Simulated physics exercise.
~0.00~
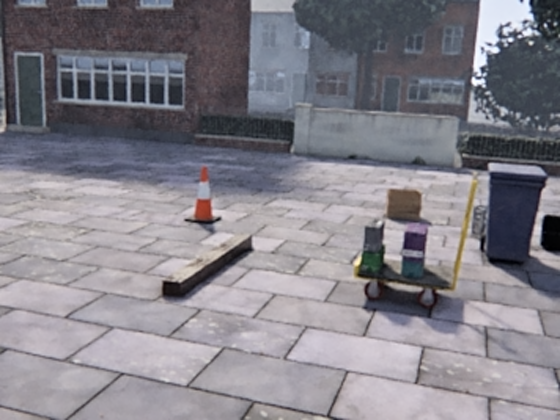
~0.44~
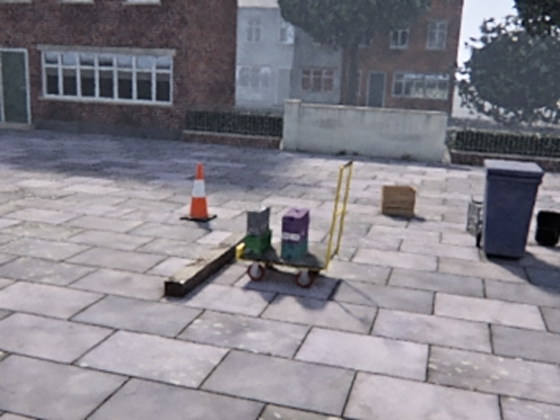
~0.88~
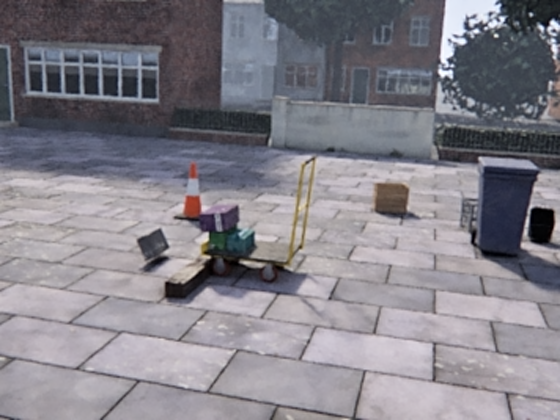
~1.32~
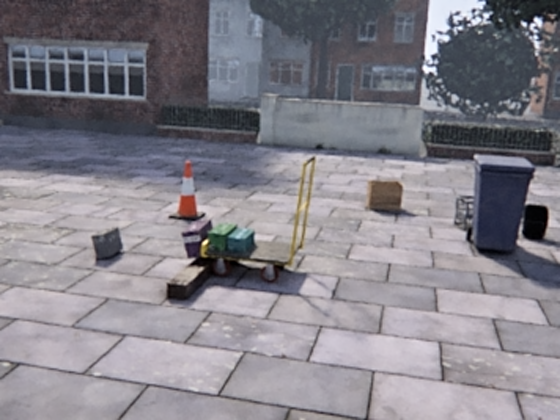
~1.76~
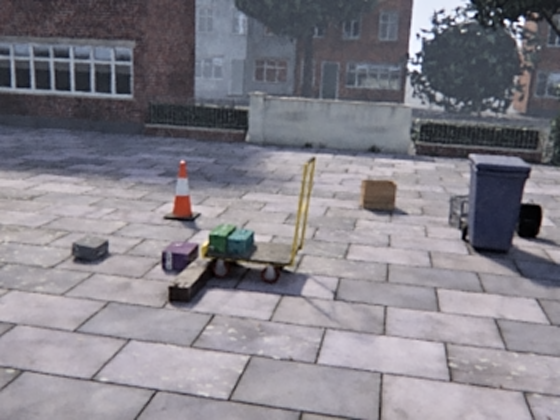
On a paved square before brick houses, a yellow-handled flatbed trolley carrying stacked parcels and cartons rolls left and stops against a low beam; the grey parcel flies off ahead, the purple one topples over the front onto the ground, and the green and teal cartons stay aboard.
